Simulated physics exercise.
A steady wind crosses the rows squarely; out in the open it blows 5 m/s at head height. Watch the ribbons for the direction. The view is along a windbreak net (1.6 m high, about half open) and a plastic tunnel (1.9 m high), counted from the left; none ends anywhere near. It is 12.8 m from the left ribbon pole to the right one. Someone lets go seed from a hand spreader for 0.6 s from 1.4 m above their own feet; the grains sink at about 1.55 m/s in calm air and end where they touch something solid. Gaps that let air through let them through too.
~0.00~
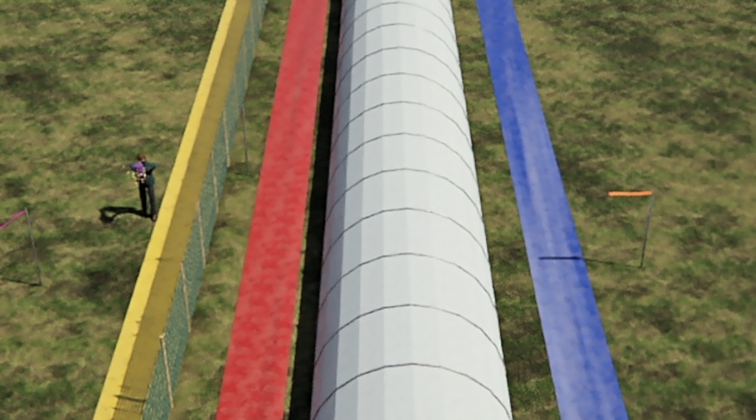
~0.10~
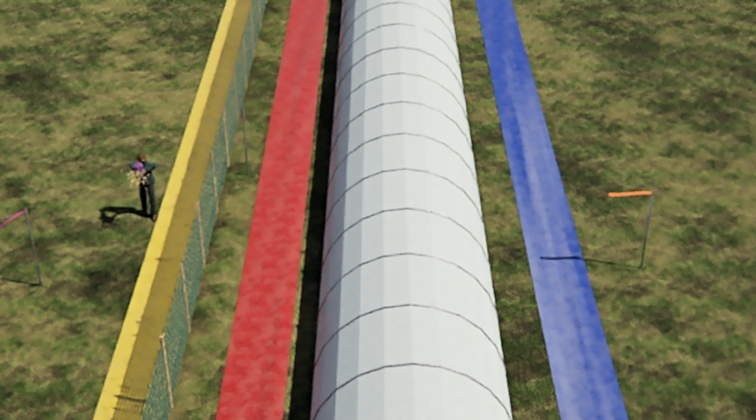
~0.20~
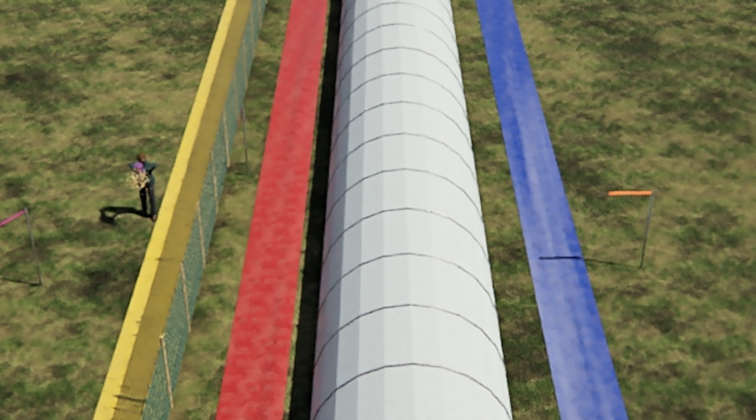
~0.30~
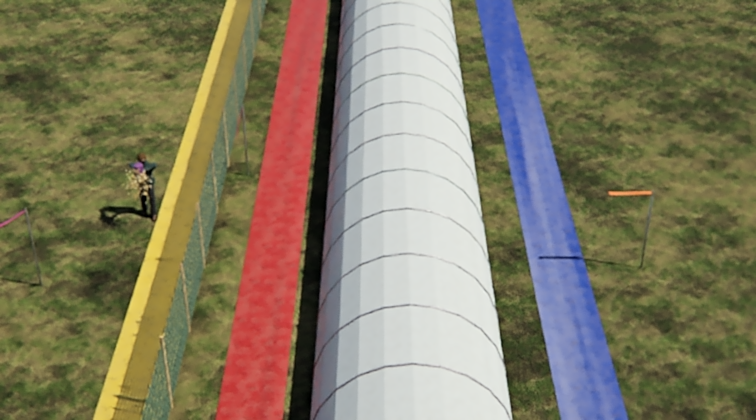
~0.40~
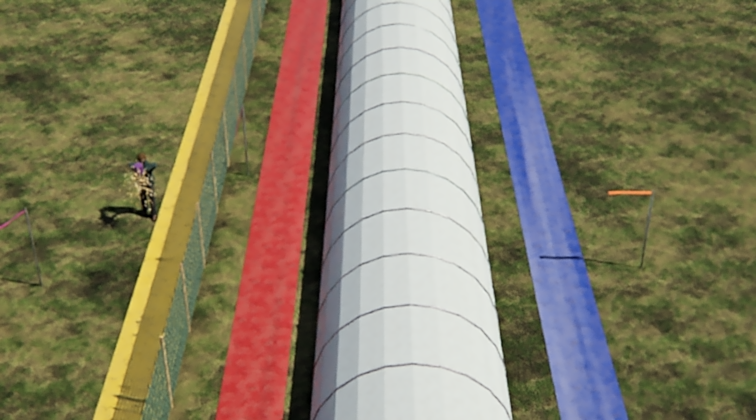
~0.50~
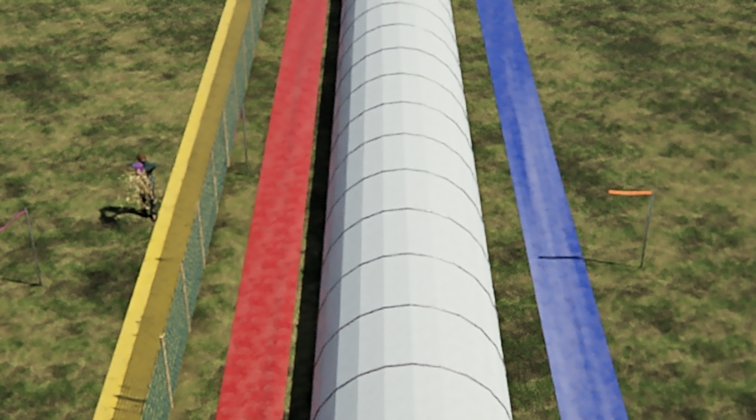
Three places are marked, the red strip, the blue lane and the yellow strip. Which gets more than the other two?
The yellow one.
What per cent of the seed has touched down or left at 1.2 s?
Some 30 per cent.
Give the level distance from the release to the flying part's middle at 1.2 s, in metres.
Roughly 0.0 m.
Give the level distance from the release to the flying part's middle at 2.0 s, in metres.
About 0.5 m.
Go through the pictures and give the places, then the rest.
In the first picture, the seed in the air spans x = 130 to 145 around y = 175 and it comes from (139, 174).
In the second picture, the right ribbon ends at (609, 195), leaning 85 degrees to the left, the seed in the air spans x = 130 to 145 around y = 180, the blue one passes (557, 265), the yellow one passes (170, 267) and the red one passes (271, 266).
In the third picture, the seed in the air spans x = 130 to 145 around y = 180 and the top of the windbreak net crosses (207, 168).
In the fourth picture, the seed in the air spans x = 130 to 150 around y = 180, the blue one passes (543, 204), the yellow one passes (187, 205) and the red one passes (280, 205).
In the fifth picture, the right ribbon ends at (609, 193), leaning 90 degrees to the left and the seed in the air spans x = 125 to 150 around y = 180.
In the sixth picture, the seed in the air spans x = 125 to 155 around y = 185 and the top of the plastic tunnel crosses (404, 155).
After 1.2 s, 0 % lies on the blue lane, 20 % on the yellow strip and 0 % on the red strip; 32 % has touched down or left; the middle of what still flies is 0.5 m above the low ground, near (152, 210).
After 2.0 s, 0 % lies on the blue lane, 58 % on the yellow strip and 0 % on the red strip; 88 % has touched down or left; the middle of what still flies is 0.3 m above the low ground, near (167, 219).
After 3.5 s, 0 % lies on the blue lane, 64 % on the yellow strip and 0 % on the red strip; 99 % has touched down or left.
After 8.0 s, 0 % lies on the blue lane, 64 % on the yellow strip and 0 % on the red strip; 100 % has touched down or left.
After 45.0 s, 0 % lies on the blue lane, 64 % on the yellow strip and 0 % on the red strip; 100 % has touched down or left.
